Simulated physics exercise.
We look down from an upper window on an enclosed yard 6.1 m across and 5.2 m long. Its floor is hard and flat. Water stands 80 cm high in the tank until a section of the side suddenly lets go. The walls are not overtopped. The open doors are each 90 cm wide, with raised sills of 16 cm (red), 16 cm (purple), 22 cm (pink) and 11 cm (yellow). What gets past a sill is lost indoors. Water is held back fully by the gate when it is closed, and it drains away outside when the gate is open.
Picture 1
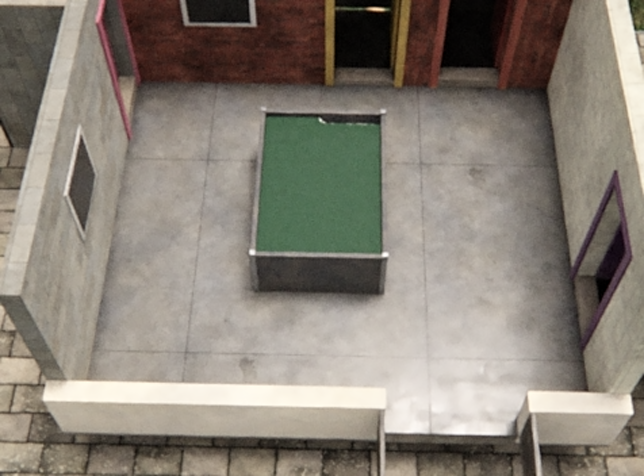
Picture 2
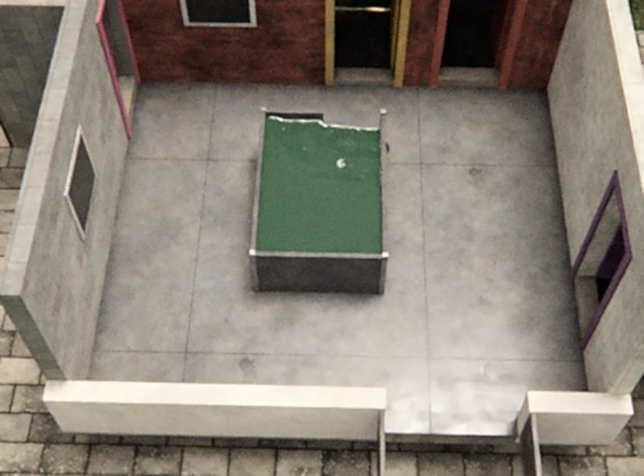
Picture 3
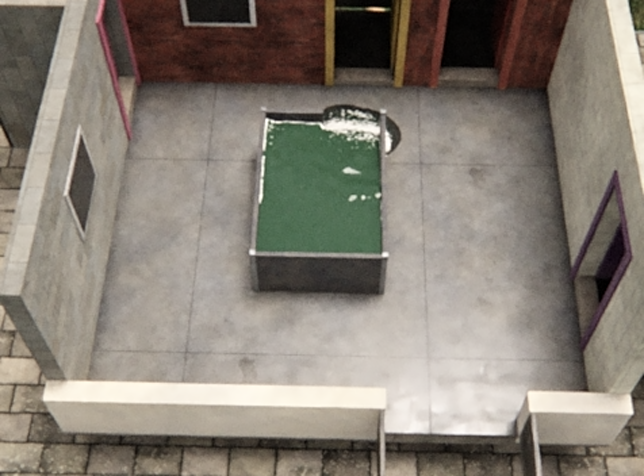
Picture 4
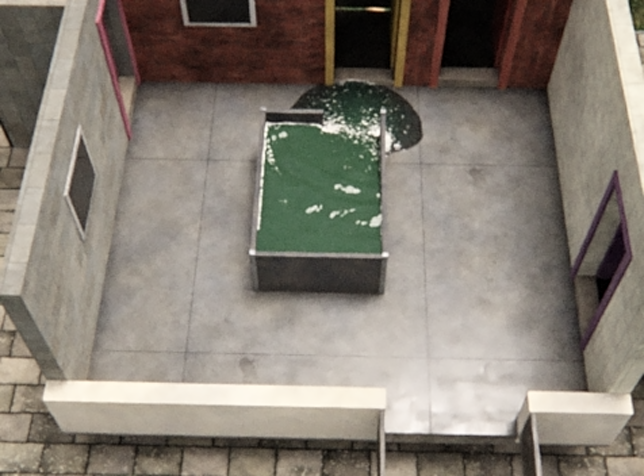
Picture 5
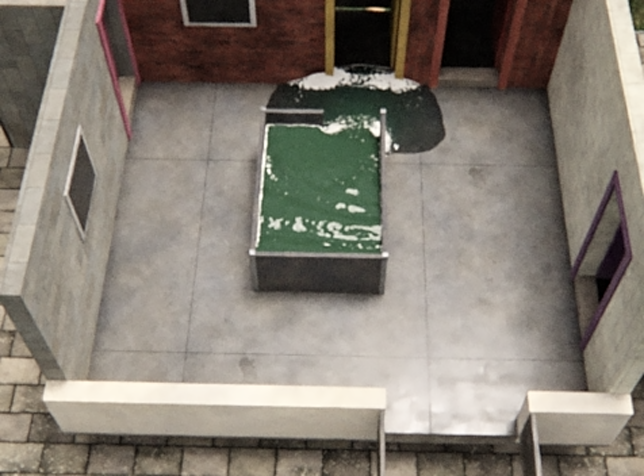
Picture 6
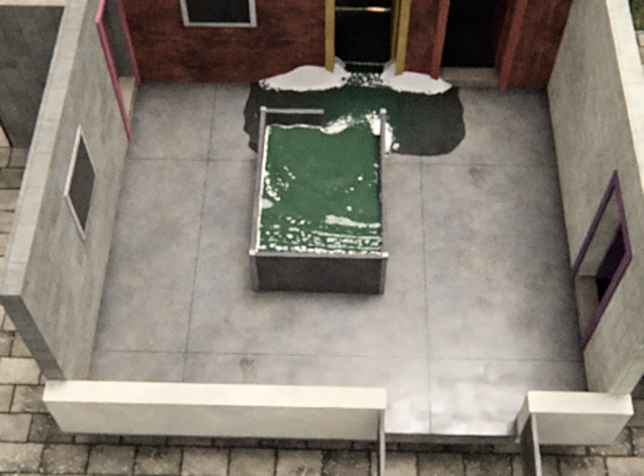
Green water pours out through a gap at the far side of a grey, open-topped rectangular tank, first rippling and foaming white, then spreading across the floor behind it to both sides. The tank stands in a walled grey yard seen from above by a still camera. Beyond are a dark red wall with yellow-framed and red-framed doorways, a pink frame left and a purple one right.
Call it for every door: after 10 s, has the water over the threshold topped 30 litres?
Red door not topped, purple door not topped, pink door not topped, yellow door topped.
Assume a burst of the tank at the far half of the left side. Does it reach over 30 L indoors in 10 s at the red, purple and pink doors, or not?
The red door comes out less than that, the purple door less than that and the pink door more than that.
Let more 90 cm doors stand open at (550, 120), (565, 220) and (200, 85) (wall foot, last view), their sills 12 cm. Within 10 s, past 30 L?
Well, the first is on the high side, the second is on the low side, and the third is on the low side.
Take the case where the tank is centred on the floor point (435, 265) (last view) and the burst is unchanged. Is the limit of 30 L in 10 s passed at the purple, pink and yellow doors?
Well, against that limit, at purple it's within bounds, at pink it's within bounds, and at yellow it's too much.
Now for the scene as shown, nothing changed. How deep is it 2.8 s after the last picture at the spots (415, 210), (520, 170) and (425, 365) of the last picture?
The depths come out at 0, 7 and 0 centimetres, in the order listed.
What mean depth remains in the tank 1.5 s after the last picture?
Around 45 cm on average.
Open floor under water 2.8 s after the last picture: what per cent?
Close to 50 in a hundred.
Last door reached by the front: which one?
The answer is the purple door.
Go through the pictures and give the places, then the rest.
Still water, 80 cm deep, in the tank at (321, 183), in the first frame.
The front is at a hidden place, 0.5 m from the gap on the tank's far side; 0.2 m2 of floor is under water; 80 cm left at the back of the tank, in the second frame.
Water pours out on the tank's far side and has run 0.8 m, to a hidden place; typically 10 cm deep outside, 80 cm at the tank's back, in the third frame.
Water pours out on the tank's far side and has run 1.3 m, to (376, 86); typically 8 cm deep outside, 80 cm at the tank's back, in the fourth frame.
The front is at (421, 87), 1.6 m from the gap on the tank's far side; 2.8 m2 of floor is under water; 78 cm left at the back of the tank, in the fifth frame.
The front is at (453, 88), 2.0 m from the gap on the tank's far side; 3.3 m2 of floor is under water; 69 cm left at the back of the tank, in the sixth frame.
Then, 0.7 s after the last picture water covers 15 % of the floor and is deepest (35 cm) near (356, 140); red door 18 cm at the sill, 0 L in, purple door not reached, pink door not reached, yellow door 28 cm at the sill, 210 L in.
Then, 1.5 s after the last picture water covers 25 % of the floor and is deepest (30 cm) near (320, 92); red door 15 cm at the sill, 2 L in, purple door not reached, pink door 18 cm at the sill, 0 L in, yellow door 29 cm at the sill, 427 L in.
Then, 2.8 s after the last picture water covers 50 % of the floor and is deepest (26 cm) near (332, 92); red door 10 cm at the sill, 3 L in, purple door 3 cm at the sill, 0 L in, pink door 14 cm at the sill, 0 L in, yellow door 27 cm at the sill, 604 L in.
Then, 5.3 s after the last picture water covers 90 % of the floor and is deepest (17 cm) near (344, 92); red door 7 cm at the sill, 3 L in, purple door 3 cm at the sill, 0 L in, pink door 10 cm at the sill, 0 L in, yellow door 17 cm at the sill, 742 L in.
Then, 9.3 s after the last picture water covers 95 % of the floor and is deepest (11 cm) near (356, 92); red door 5 cm at the sill, 3 L in, purple door 3 cm at the sill, 0 L in, pink door 7 cm at the sill, 0 L in, yellow door 11 cm at the sill, 774 L in.
